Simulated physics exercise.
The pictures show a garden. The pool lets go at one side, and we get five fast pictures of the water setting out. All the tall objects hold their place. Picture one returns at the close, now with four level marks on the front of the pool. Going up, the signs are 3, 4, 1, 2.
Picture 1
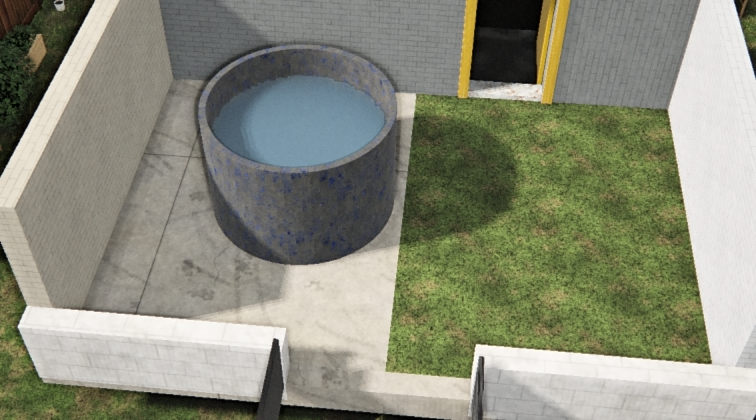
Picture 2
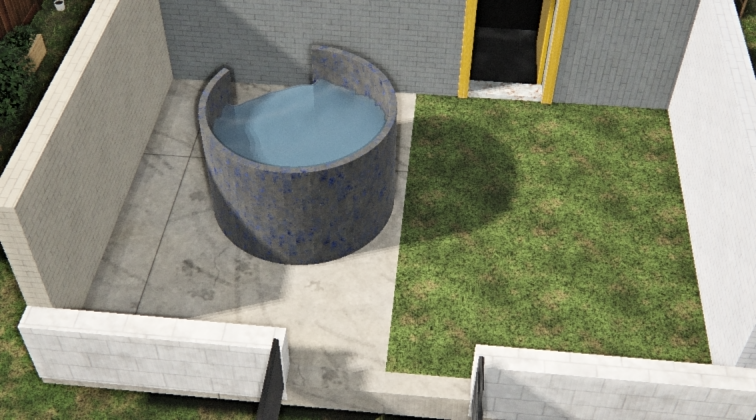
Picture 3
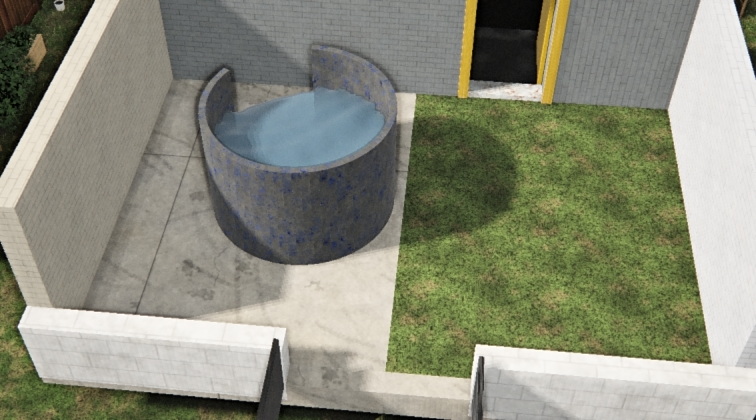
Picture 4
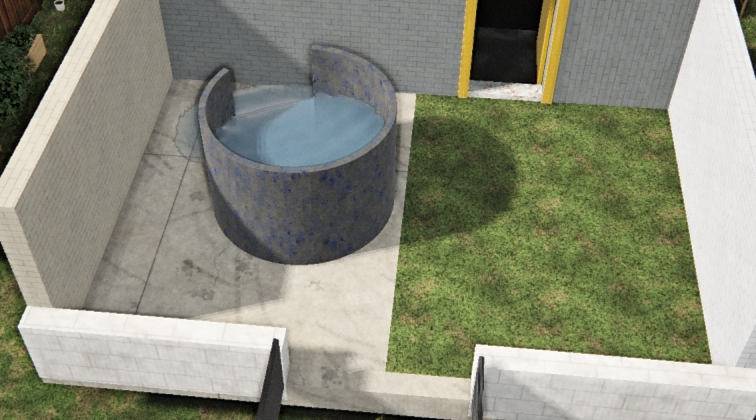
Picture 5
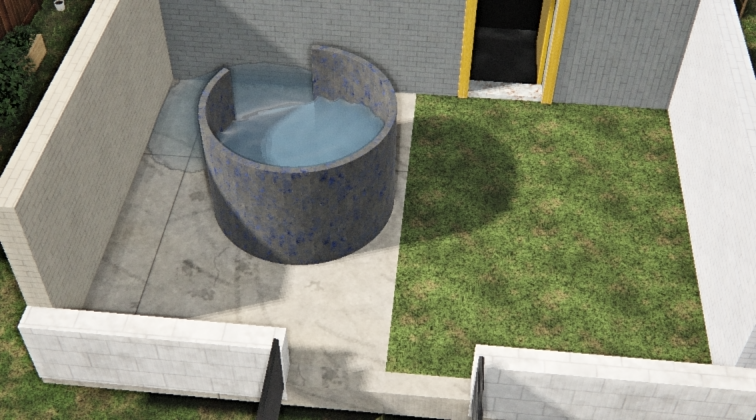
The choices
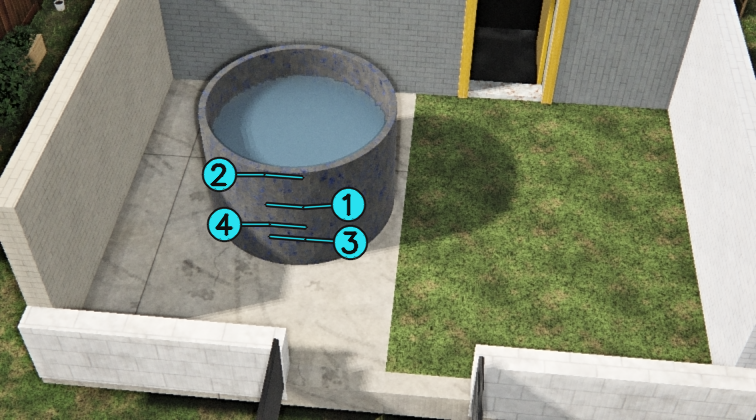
We see a walled garden with a round stone pool beside a lawn; a section of the pool's back wall disappears, and water flows out through the gap, spreading over the paving behind and to the left.
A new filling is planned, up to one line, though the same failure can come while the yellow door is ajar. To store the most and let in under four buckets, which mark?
Take 1.
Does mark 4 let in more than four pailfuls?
No, not at all.
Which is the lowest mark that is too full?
The answer is 2.
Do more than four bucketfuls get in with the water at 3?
No, not at all.
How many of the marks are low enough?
Three of them.
On the marked copy, 1 at (285, 205); 2 at (282, 176); 3 at (288, 237); 4 at (287, 225); from the bottom up 3, 4, 1, 2.
With 1, a bucket or two gets in.
With 2, about 10 bucketfuls get in.
With 3, nothing gets over.
With 4, nothing gets over.
